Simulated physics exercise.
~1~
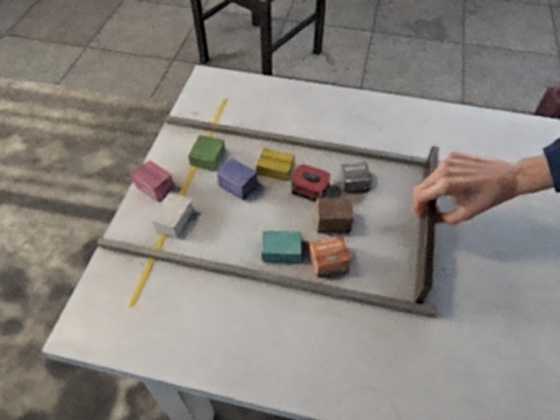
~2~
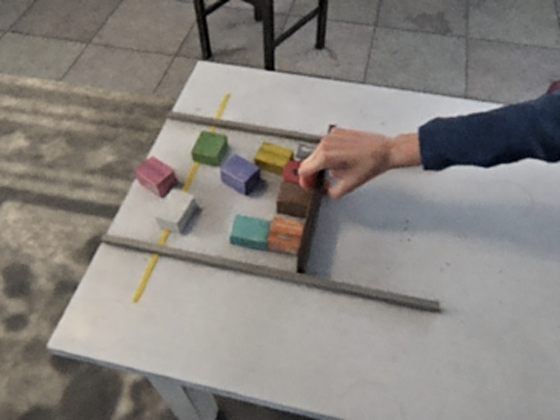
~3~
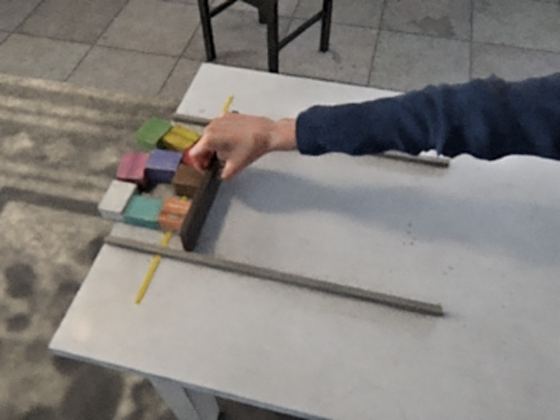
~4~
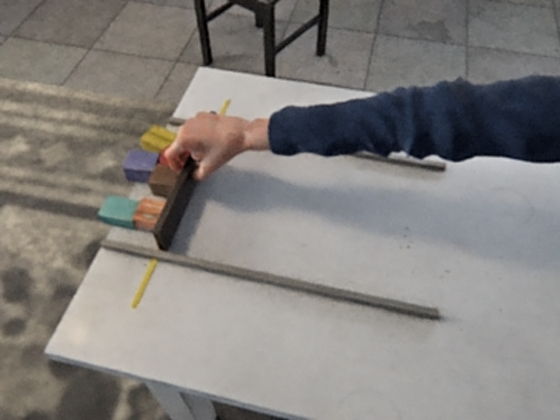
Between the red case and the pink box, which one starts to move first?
The red case starts to move first, as the board pushes it left while the pink box is still in its place. The pink box only moves later, when the cluster is pushed to the table's edge.
